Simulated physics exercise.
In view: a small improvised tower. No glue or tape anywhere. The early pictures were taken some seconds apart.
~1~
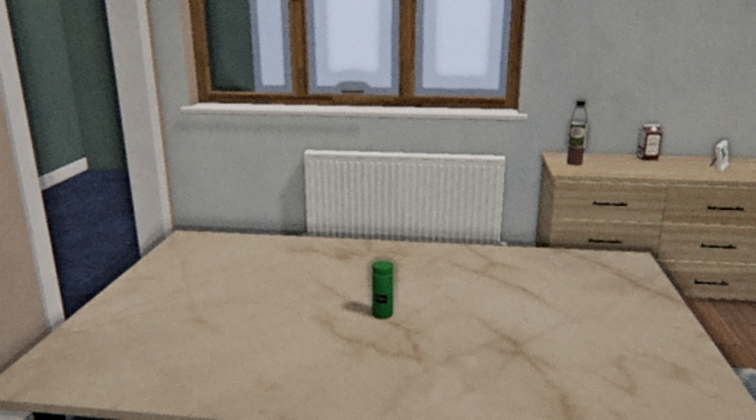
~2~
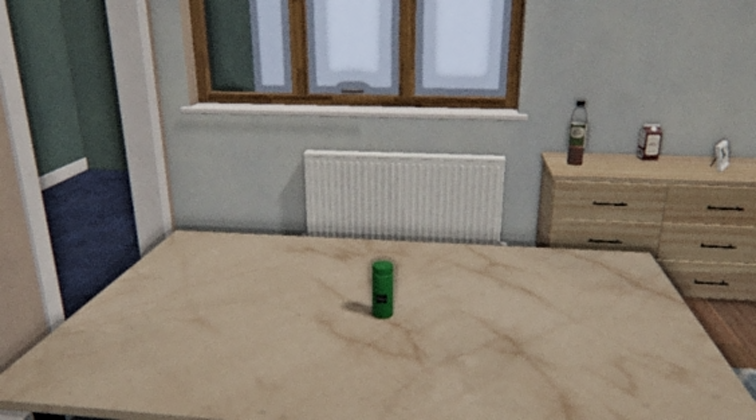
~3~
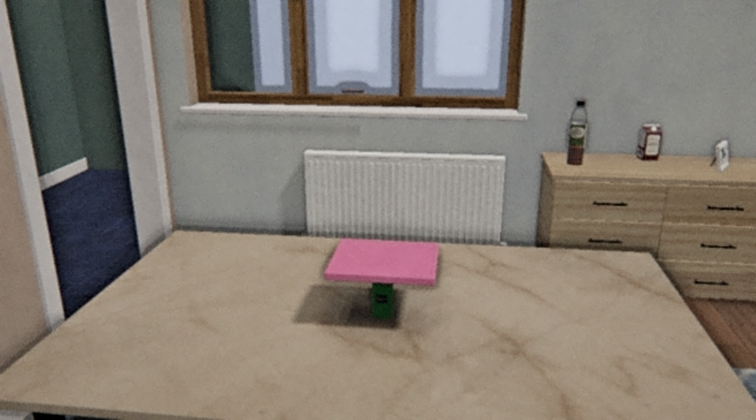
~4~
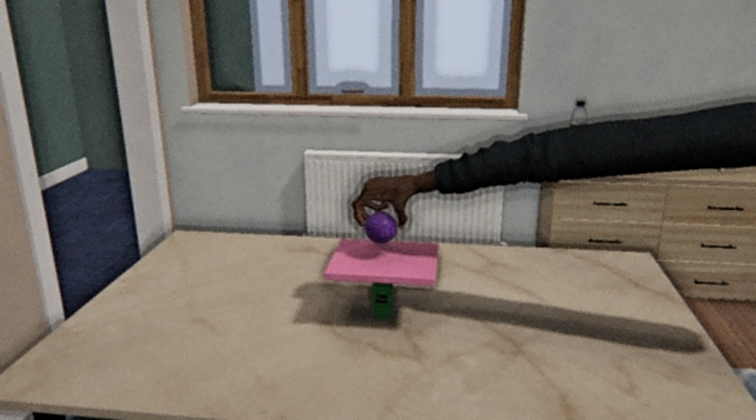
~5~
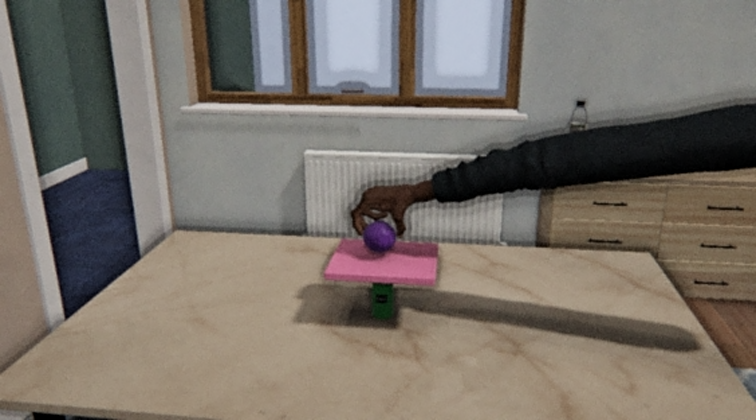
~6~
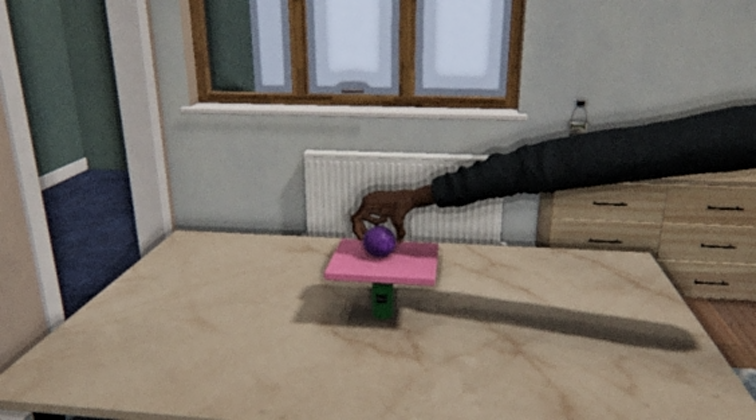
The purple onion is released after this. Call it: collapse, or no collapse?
No collapse.
Then, 0.20 s on from there, no change.
Then, 0.50 s on from there, purple onion resting near (380, 242).
In the end, all 3 unmoved. At the end, from the last picture's camera, purple onion near (380, 242). The stack keeps its balance.
